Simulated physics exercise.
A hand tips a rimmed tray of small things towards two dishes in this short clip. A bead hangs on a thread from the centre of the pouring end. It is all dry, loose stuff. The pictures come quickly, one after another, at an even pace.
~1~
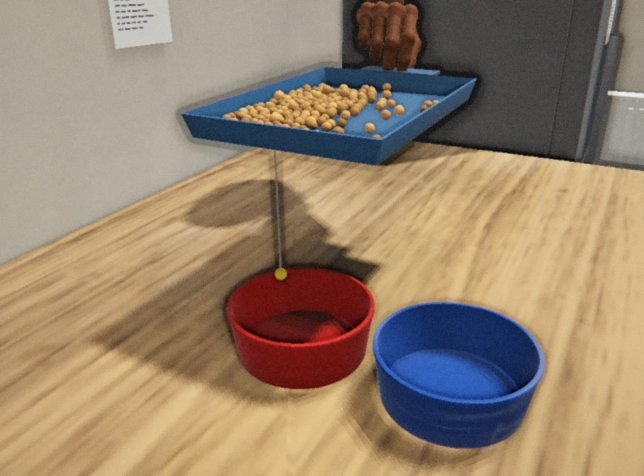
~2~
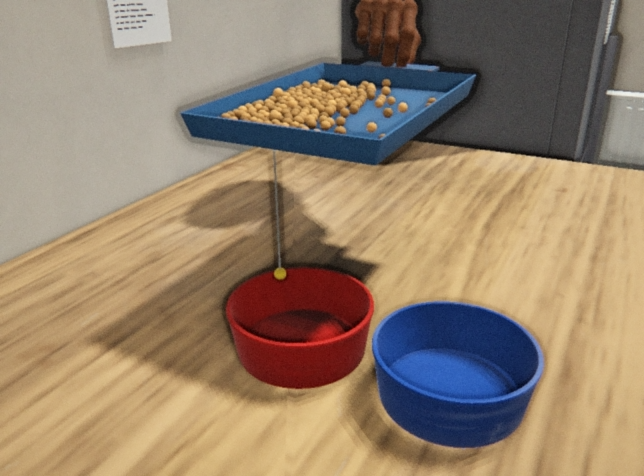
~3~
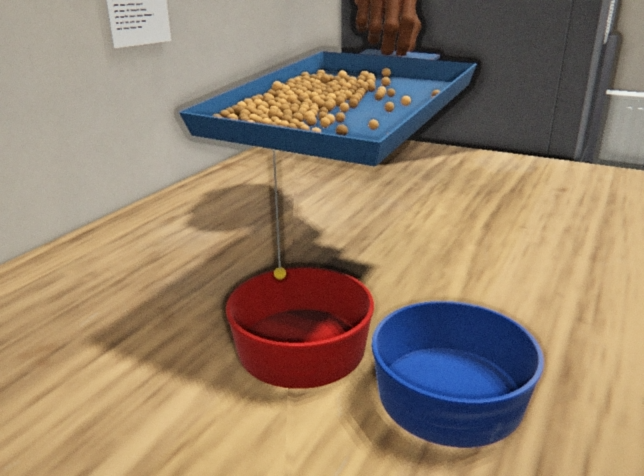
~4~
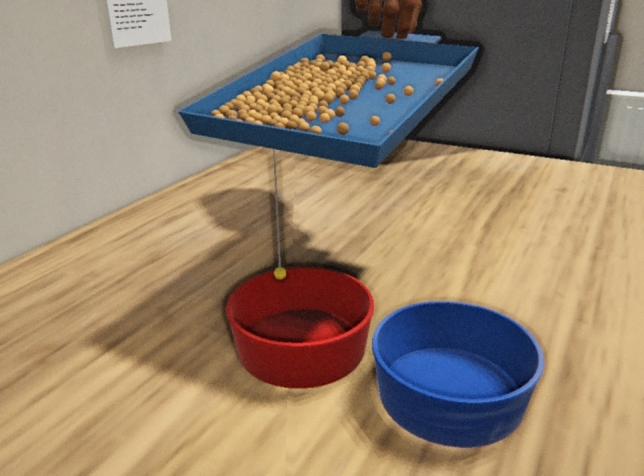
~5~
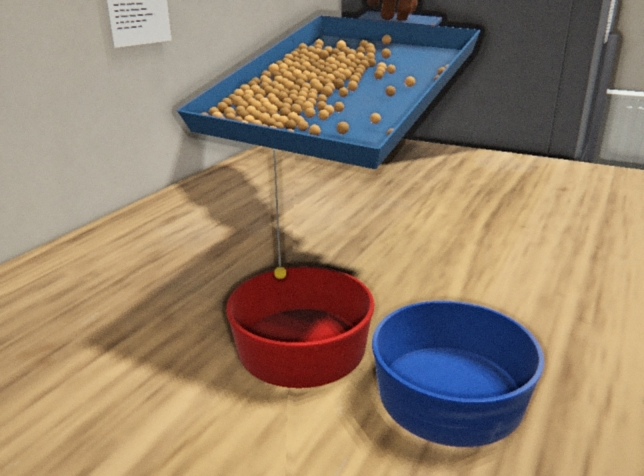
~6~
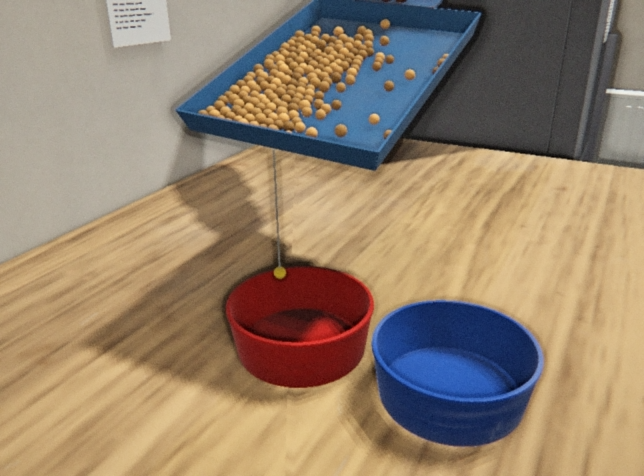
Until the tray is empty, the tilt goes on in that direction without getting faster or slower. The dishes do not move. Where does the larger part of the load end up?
The left-side dish.
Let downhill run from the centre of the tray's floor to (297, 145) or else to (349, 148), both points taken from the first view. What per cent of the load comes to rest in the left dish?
Around 50 per cent first, around 40 per cent next.
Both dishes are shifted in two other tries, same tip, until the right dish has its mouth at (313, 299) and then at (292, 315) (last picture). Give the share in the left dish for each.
The first try gives 0 per cent, the second 0 per cent.
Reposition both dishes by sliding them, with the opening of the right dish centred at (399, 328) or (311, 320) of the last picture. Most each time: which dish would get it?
The rightmost dish, then the rightmost dish.
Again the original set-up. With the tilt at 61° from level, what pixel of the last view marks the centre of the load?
In the last view, the load is centred close to (300, 128).
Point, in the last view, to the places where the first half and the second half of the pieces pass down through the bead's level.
Close to (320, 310), then close to (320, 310).
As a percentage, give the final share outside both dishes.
That works out to something like 40 per cent.
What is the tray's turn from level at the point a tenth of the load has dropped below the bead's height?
At about 70°.
Just after the last frame, tray tipped steeply; almost all on the tray; just a few in the left dish; just a few outside both; about a tenth in the air.
A moment on, tray tipped right over; about a tenth on the tray; about a tenth in the right dish; roughly a third in the left dish; roughly a quarter outside both; roughly a quarter in the air.
Further on, tray tipped past a quarter turn; about a tenth in the right dish; roughly half in the left dish; roughly a third outside both.
When it is over, tray tipped past a quarter turn; about a tenth in the right dish; roughly half in the left dish; roughly a third outside both.
